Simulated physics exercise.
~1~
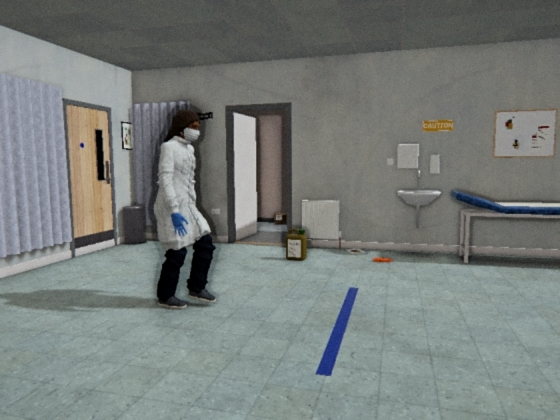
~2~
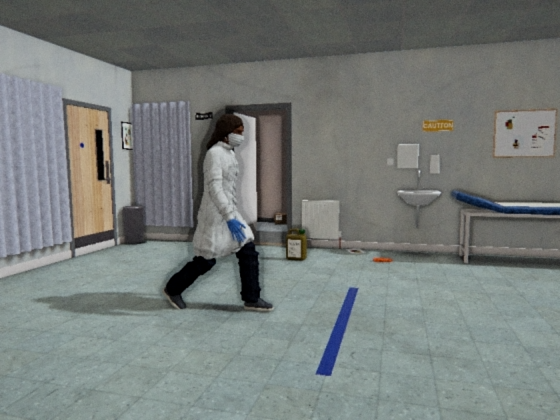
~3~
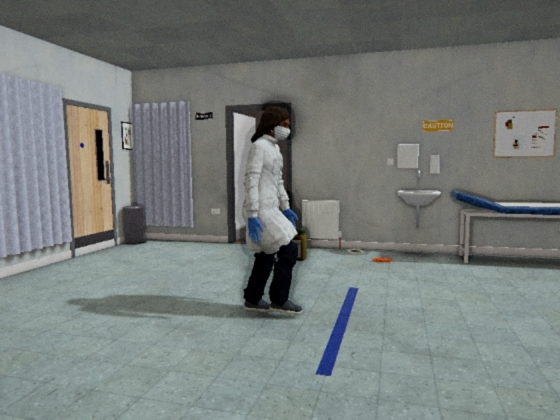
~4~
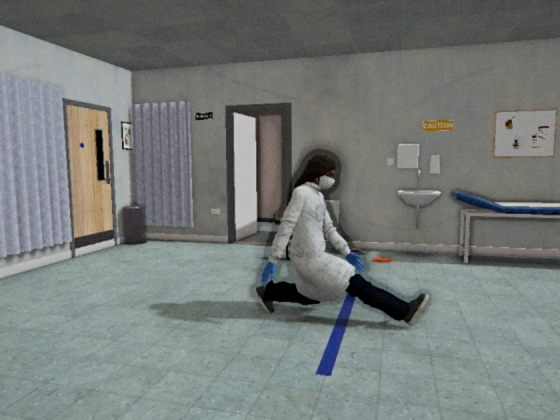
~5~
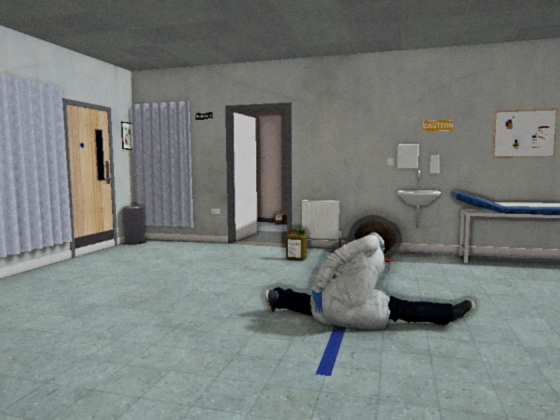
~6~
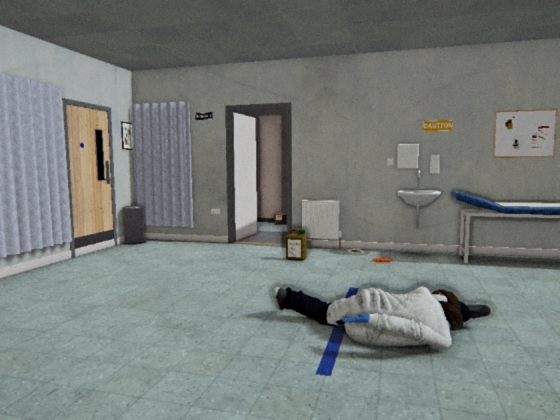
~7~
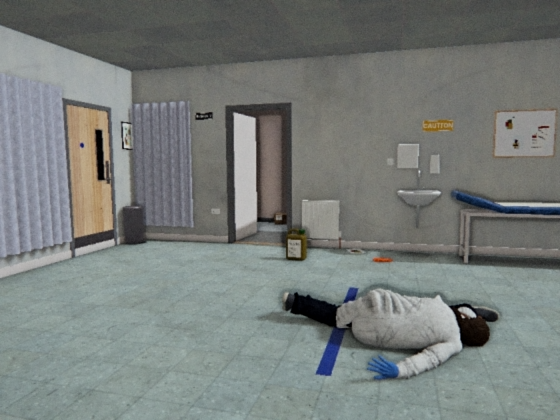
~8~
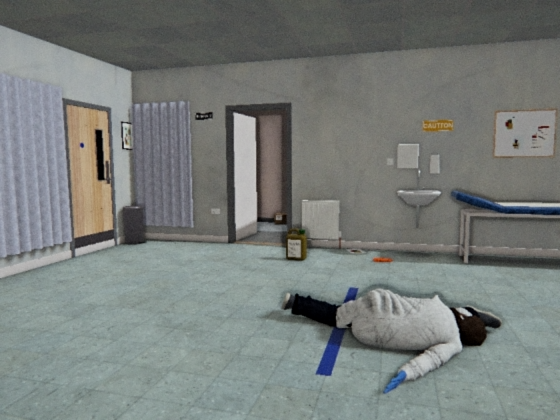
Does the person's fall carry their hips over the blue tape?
Yes, the person's hips cross the blue tape, and the person lies still on the floor with the legs trailing back over it.
